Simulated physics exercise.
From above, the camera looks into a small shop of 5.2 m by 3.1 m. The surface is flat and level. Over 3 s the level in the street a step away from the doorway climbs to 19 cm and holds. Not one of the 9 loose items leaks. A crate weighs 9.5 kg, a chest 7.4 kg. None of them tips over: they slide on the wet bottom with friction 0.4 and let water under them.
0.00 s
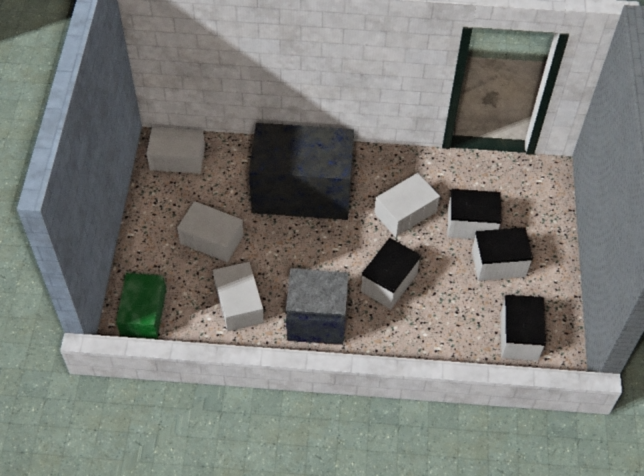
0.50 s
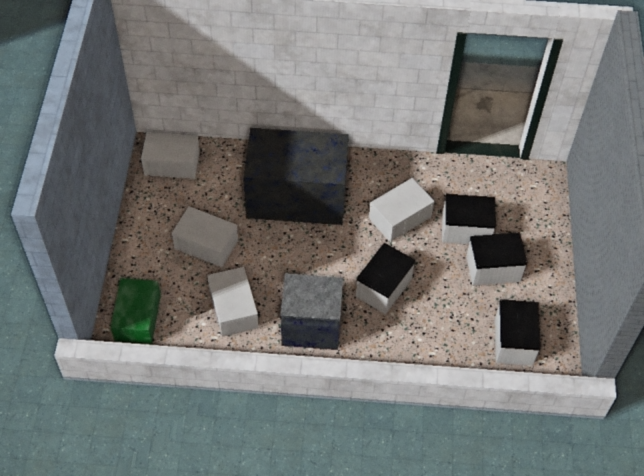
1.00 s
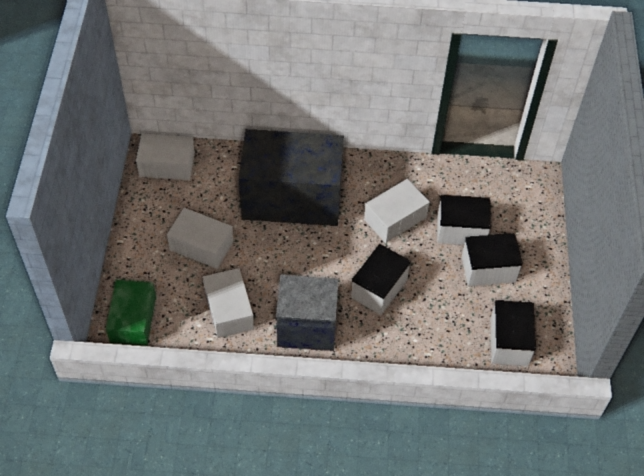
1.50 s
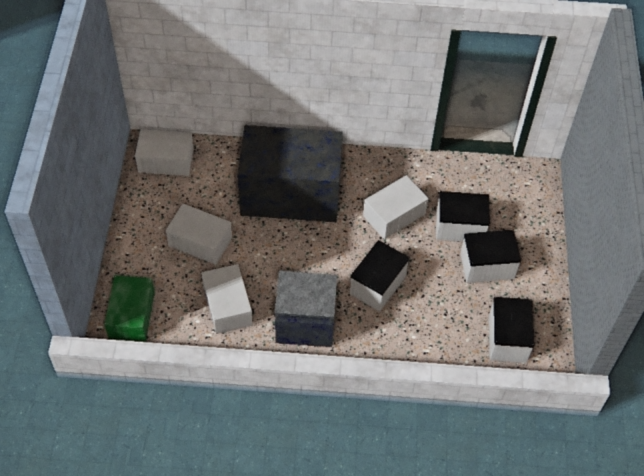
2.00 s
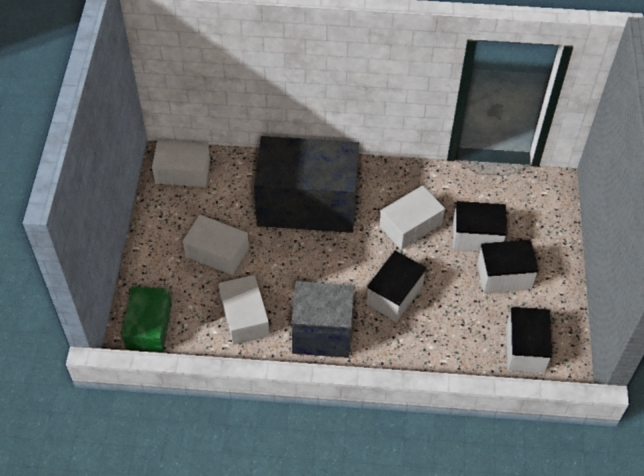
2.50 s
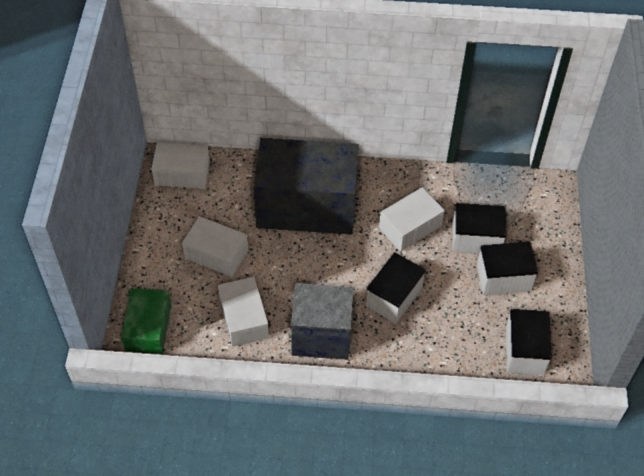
At the start, a walled room seen from above holds scattered grey, white and black-topped blocks and a green crate, with brown showing beyond the doorway. The view shifts slightly while the blocks stay put, the ground outside turns bluer, and finally bluish water covers the doorway and a small patch just inside.
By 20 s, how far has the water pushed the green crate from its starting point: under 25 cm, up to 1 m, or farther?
A long trip.
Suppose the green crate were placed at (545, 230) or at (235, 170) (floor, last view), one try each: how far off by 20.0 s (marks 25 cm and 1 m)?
The first time it wanders far off, the second time it hardly drifts.
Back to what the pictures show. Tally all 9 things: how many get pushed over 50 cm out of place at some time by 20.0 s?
I make that 9.
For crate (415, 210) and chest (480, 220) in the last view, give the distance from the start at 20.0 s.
Respectively 80 and 200 centimetres.
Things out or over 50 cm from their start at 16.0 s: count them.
Count then: 7.
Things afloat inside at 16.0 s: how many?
Count: 9.
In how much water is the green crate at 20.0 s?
I'd put it at about 11 cm.
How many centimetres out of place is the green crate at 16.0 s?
Some 200 cm from the start.
After 4.0 s the green crate is near (145, 314), 0.0 m from its start, aground; 0 afloat.
After 9.0 s the green crate is near (138, 310), 0.1 m from its start, aground; 4 afloat.
After 16.0 s the green crate is near (175, 154), 2.1 m from its start, afloat; 9 afloat.
After 20.0 s the green crate is near (190, 146), 2.2 m from its start, afloat; 9 afloat.
